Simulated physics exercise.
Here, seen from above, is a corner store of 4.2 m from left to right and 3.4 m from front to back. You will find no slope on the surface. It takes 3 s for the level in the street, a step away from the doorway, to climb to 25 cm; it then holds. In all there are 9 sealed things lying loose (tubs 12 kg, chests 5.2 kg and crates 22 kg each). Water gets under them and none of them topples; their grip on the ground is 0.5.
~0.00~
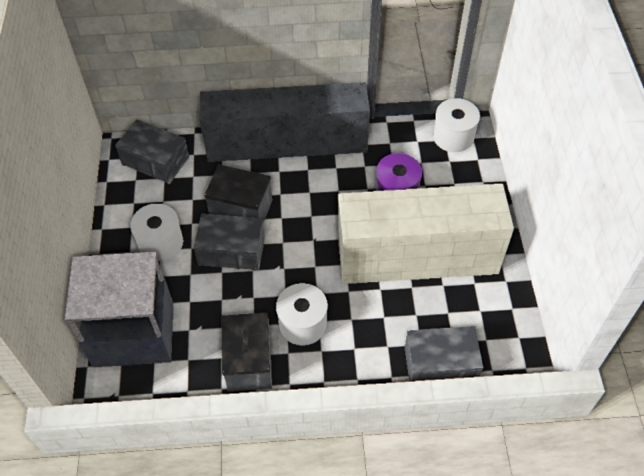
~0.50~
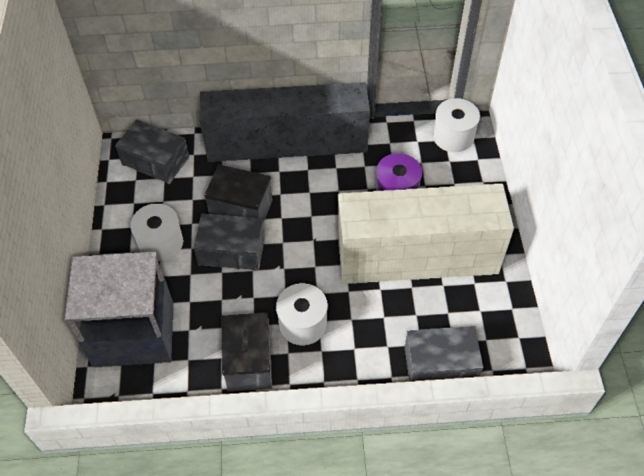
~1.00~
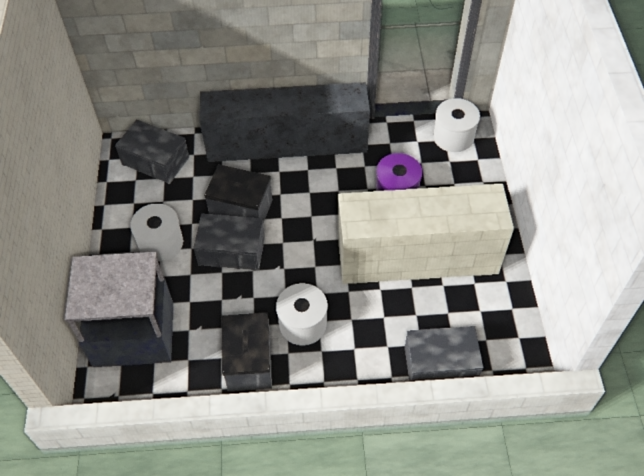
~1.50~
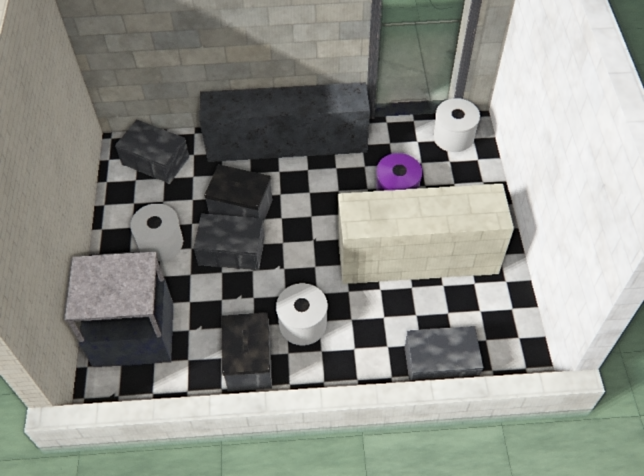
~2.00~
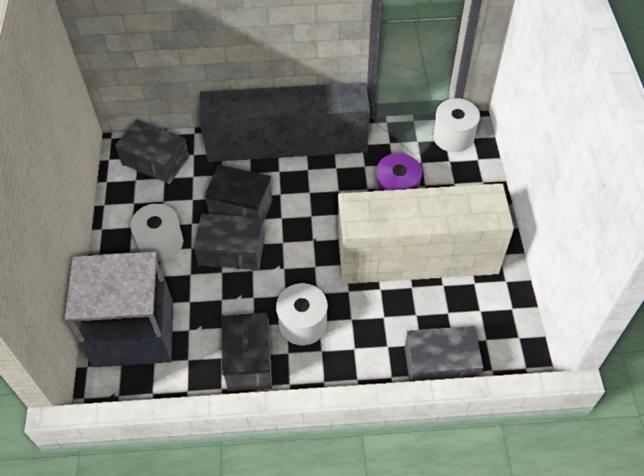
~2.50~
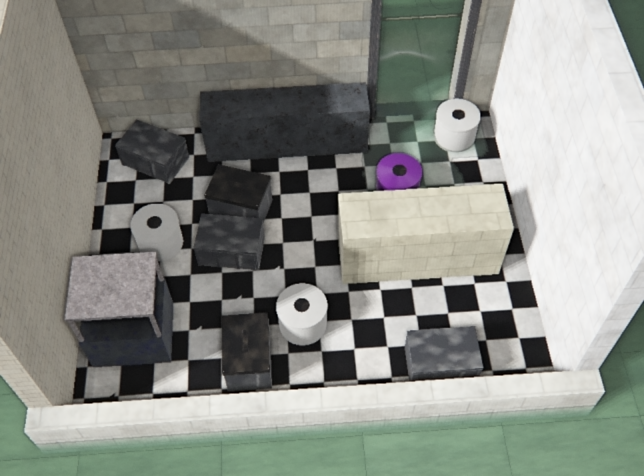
In a small shop with a checkered floor, greenish water spread over the paving outside, then crept in through the doorway at the back toward the purple tub, while nothing inside moved.
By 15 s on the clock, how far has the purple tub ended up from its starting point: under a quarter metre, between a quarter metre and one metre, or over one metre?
It will go beyond a metre.
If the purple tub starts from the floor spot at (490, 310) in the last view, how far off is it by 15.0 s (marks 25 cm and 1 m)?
Well, it gets a small push.
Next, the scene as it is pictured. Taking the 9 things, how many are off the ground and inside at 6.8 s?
At that time the total is 2.
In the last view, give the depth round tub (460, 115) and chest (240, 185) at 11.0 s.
Depths: Near 14 cm, then near 16 cm.
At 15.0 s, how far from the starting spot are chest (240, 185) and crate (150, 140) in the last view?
Net displacement, in order: 140 cm; 60 cm.
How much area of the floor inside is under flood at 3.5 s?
Somewhere about 3.5 m2, give or take.
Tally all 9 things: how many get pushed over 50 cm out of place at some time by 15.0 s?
Answer: 8.
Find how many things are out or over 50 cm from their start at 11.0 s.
The answer is 5.
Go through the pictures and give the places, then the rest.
The first frame shows the purple tub at (400, 171) rests on the ground; 0.0 m2 under water; 0 of 9 have shifted.
The second frame shows the purple tub at (400, 171) rests on the ground; water covers 0.0 m2; 0 of 9 have shifted.
The third frame shows the purple tub at (400, 171), on the bottom; water covers 0.0 m2; 0 of 9 have shifted.
The fourth frame shows the purple tub at (400, 171), on the bottom; 0.0 m2 under water; 0 of 9 have shifted.
The fifth frame shows the purple tub at (400, 171) rests on the ground; 0.2 m2 under water; 0 of 9 have shifted.
The sixth frame shows the purple tub at (400, 171), on the bottom; 0.9 m2 under water; 0 of 9 have shifted.
After 3.5 s the purple tub is near (394, 197), 0.3 m from its start, aground; 0 afloat.
After 6.8 s the purple tub is near (246, 159), 1.5 m from its start, aground; 2 afloat.
After 11.0 s the purple tub is near (160, 216), 2.4 m from its start, afloat; 8 afloat.
After 15.0 s the purple tub is near (316, 262), 1.4 m from its start, afloat; 9 afloat.
